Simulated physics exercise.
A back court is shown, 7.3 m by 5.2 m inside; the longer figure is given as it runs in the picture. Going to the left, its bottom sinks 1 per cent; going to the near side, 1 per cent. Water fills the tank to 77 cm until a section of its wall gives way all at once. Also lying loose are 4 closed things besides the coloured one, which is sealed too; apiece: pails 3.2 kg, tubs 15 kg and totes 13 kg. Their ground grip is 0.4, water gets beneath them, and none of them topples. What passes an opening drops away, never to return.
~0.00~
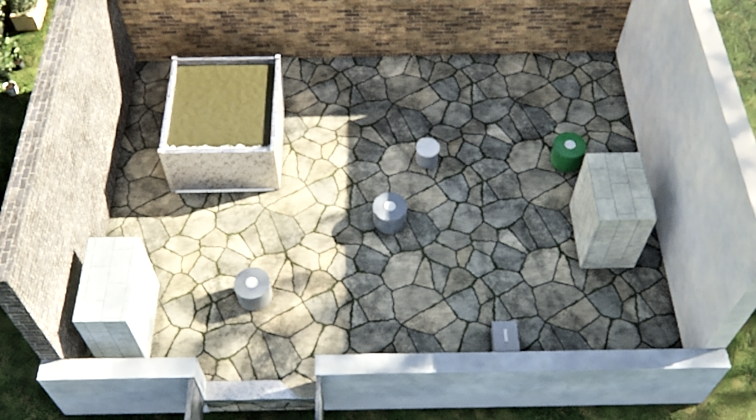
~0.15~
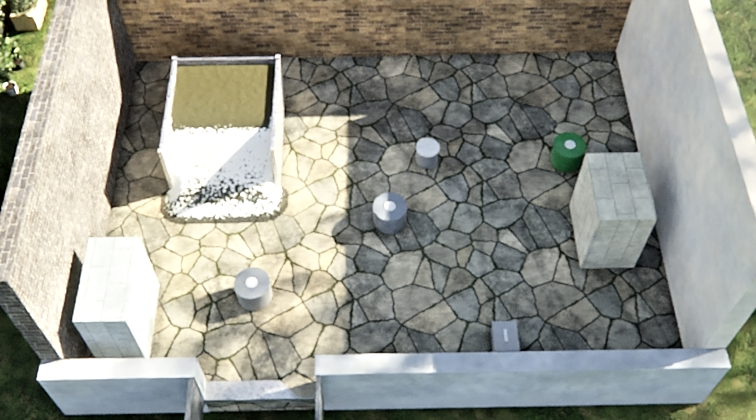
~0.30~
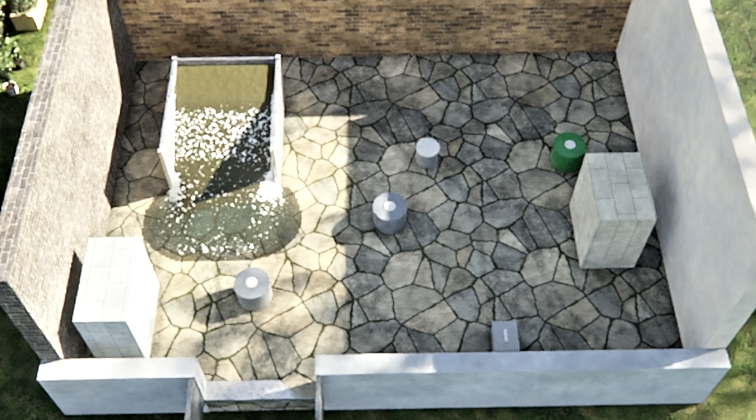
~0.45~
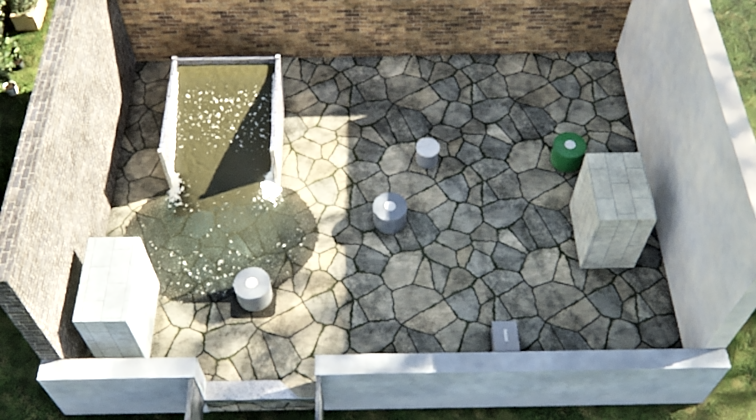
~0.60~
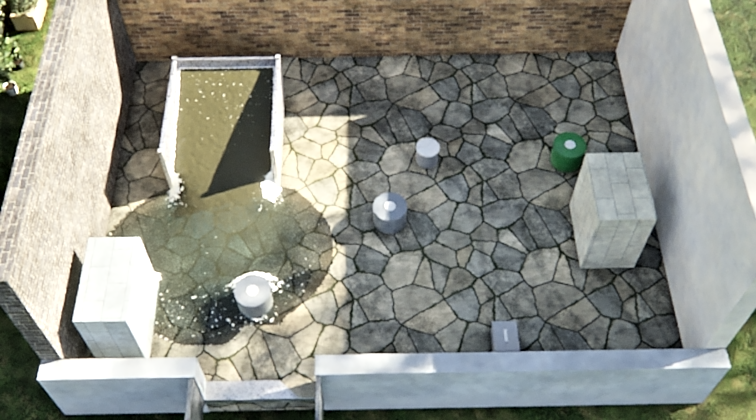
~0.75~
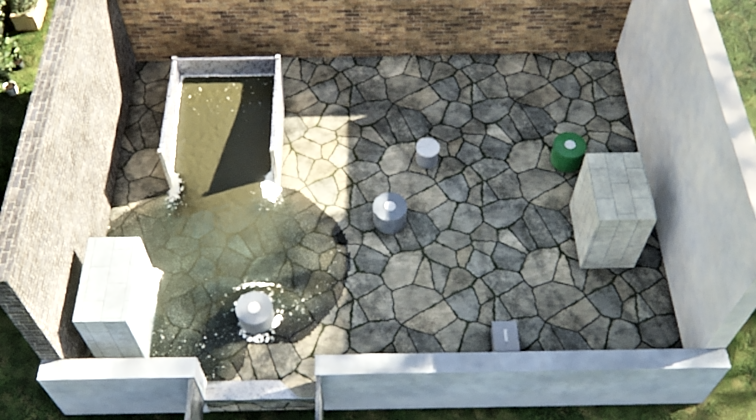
In a walled, stone-paved back court, a tank of murky water stands at the upper left among scattered tubs and pale blocks. Its near side opens and water pours out white and foaming, then spreads across the paving toward the viewer, surrounding the nearest tub, while the green tub stays still.
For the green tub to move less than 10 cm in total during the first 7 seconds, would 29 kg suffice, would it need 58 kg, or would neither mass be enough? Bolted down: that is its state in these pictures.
Chances are the lesser mass is fine.
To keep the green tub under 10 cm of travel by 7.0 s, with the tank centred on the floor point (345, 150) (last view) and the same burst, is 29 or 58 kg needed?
Lab note - in that case: Lighter mass suffices.
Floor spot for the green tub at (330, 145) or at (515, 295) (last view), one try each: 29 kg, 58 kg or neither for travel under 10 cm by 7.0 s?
One by one: Lighter mass suffices; lighter mass suffices.
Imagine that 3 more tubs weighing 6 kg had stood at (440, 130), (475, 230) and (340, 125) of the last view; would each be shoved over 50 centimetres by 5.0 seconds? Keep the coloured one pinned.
In that order: Not as far, then not as far, then not as far.
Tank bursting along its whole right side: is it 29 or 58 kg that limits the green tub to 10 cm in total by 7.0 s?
Under that change, only the second option works.
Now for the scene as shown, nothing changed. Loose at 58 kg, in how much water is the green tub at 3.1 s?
About 0 cm.
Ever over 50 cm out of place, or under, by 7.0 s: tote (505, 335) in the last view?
That one goes beyond the limit.
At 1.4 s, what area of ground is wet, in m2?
Wet area: Approx. 12.0 m2.
After 1.4 s the green tub would be 0 cm from its start with 29 kg and 0 cm from its start with 58 kg; 0 cm of water round it then.
After 3.1 s the green tub would be 0 cm from its start with 29 kg and 0 cm from its start with 58 kg; 0 cm of water round it then.
After 4.9 s the green tub would be 0 cm from its start with 29 kg and 0 cm from its start with 58 kg; 1 cm of water round it then.
After 7.0 s the green tub would be 0 cm from its start with 29 kg and 0 cm from its start with 58 kg; 2 cm of water round it then.
